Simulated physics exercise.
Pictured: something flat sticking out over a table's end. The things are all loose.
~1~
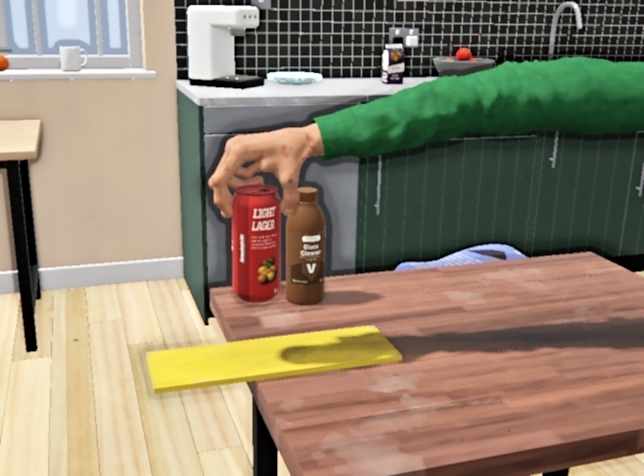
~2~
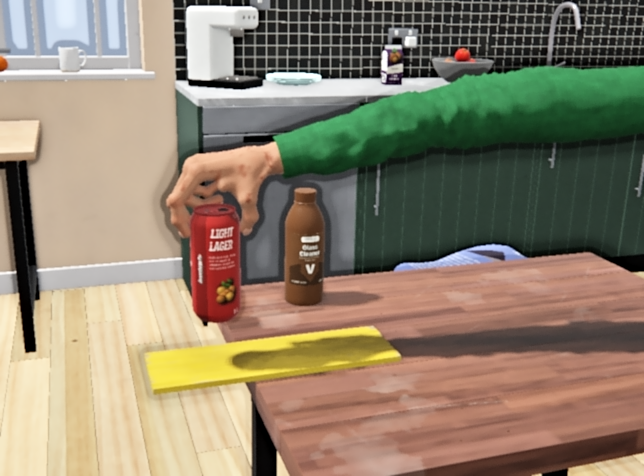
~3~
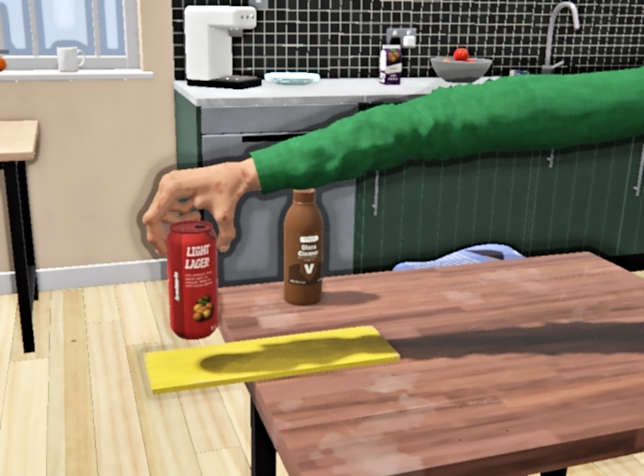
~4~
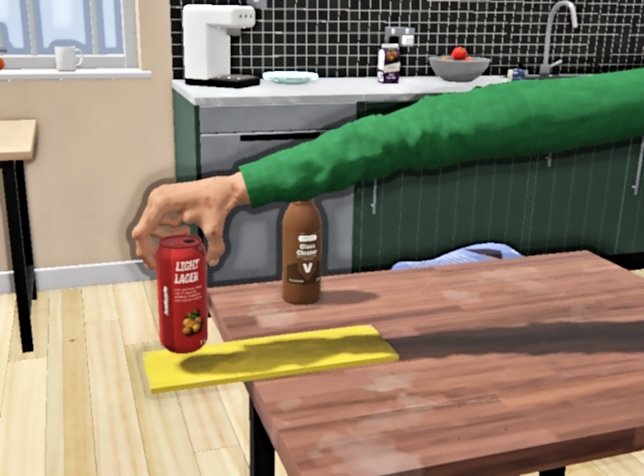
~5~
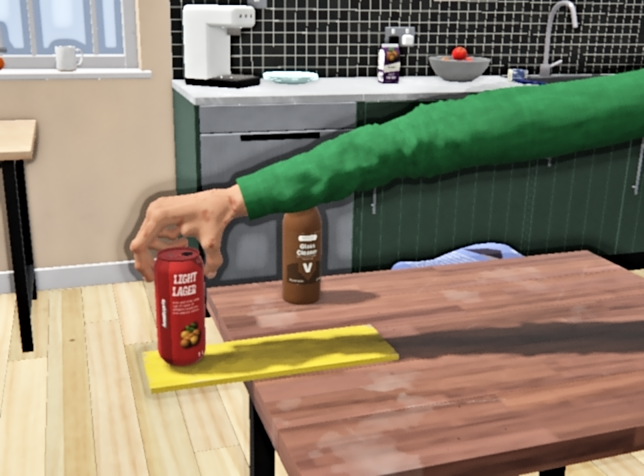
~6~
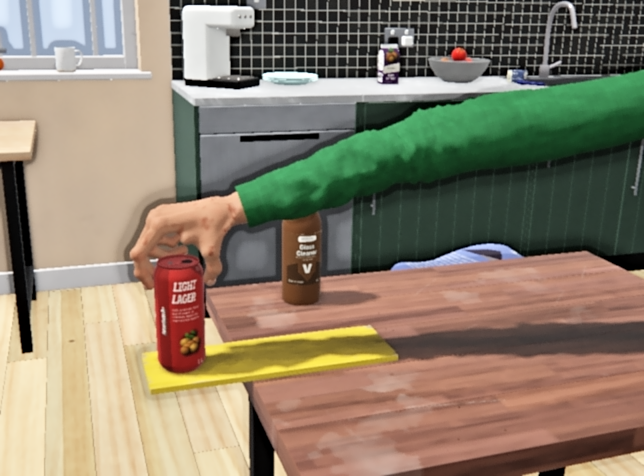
In a kitchen, a hand at the end of a green sleeve moves a red can leftward from beside a brown bottle and lowers it onto the overhanging end of a yellow plank on a wooden table, fingers still around it.
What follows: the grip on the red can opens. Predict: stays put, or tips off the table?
Tips off.
Then, 0.50 s after the last picture, red can now down on the floor or falling; yellow plank tipped 47° from how it was.
Then, 0.70 s after the last picture, yellow plank now down on the floor or falling.
Then, 0.80 s after the last picture, things are still on the move.
Then, 1.00 s after the last picture, as before.
By the end, down on the floor or falling, yellow plank and red can; brown bottle in place. The plank tips off the edge.
